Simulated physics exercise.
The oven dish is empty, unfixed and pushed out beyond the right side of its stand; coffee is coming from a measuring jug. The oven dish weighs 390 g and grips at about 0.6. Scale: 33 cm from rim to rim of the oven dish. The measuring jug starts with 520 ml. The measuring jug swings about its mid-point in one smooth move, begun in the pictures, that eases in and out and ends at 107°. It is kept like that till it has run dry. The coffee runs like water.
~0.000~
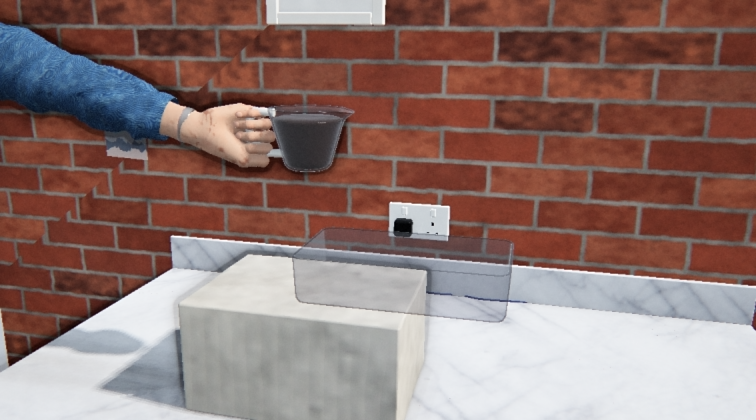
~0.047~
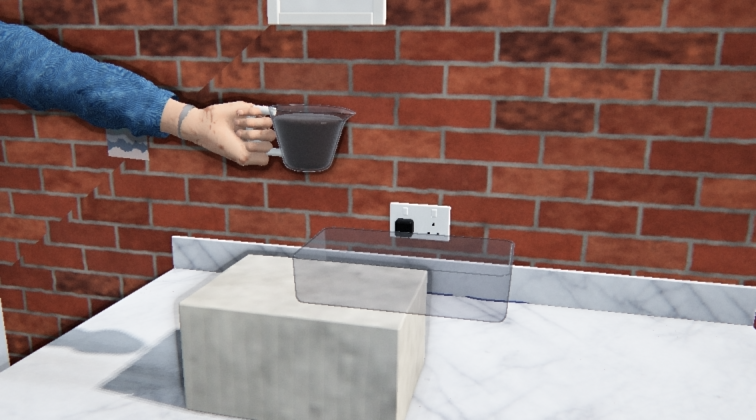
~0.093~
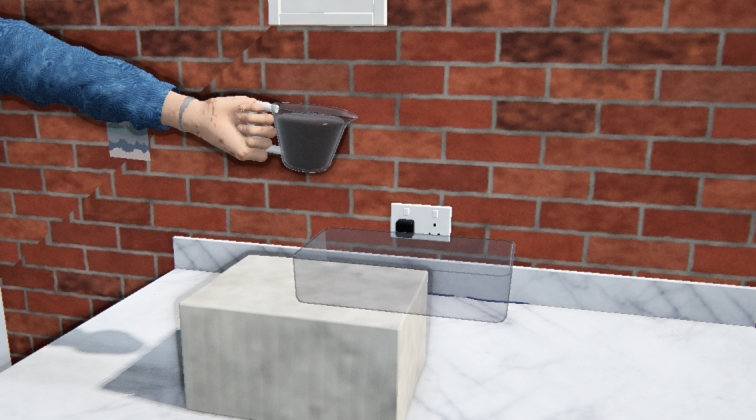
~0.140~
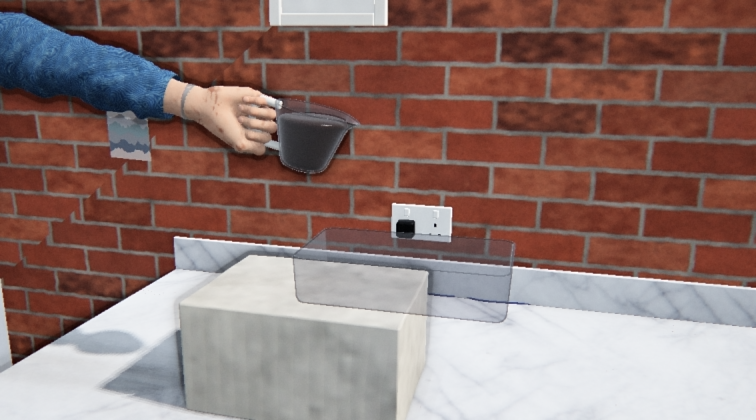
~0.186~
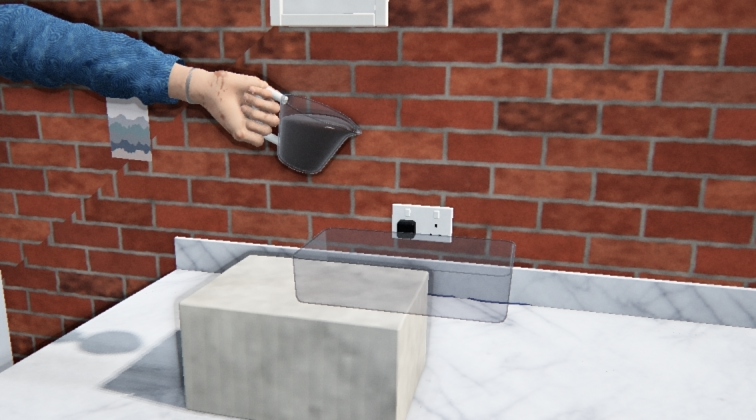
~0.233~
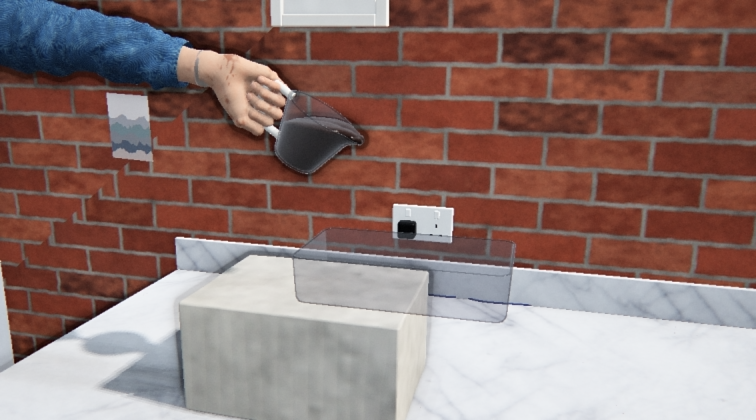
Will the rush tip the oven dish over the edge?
The oven dish topples off.
Then, 0.50 s in, the tilt is 98° and 28 per cent is still to pour; the oven dish lies level with 34 per cent in it.
Then, 0.69 s in, the tilt is 107° and 1 per cent is still to pour; the oven dish lies level with 83 per cent in it.
Then, 0.89 s in, the tilt is 107° and 0 per cent is still to pour; the oven dish lies level with 92 per cent in it.
Then, 1.11 s in, the tilt is 107° and 0 per cent is still to pour; the oven dish leans 7° with 92 per cent in it.
Finally, the oven dish leans 180° with 0 per cent in it.
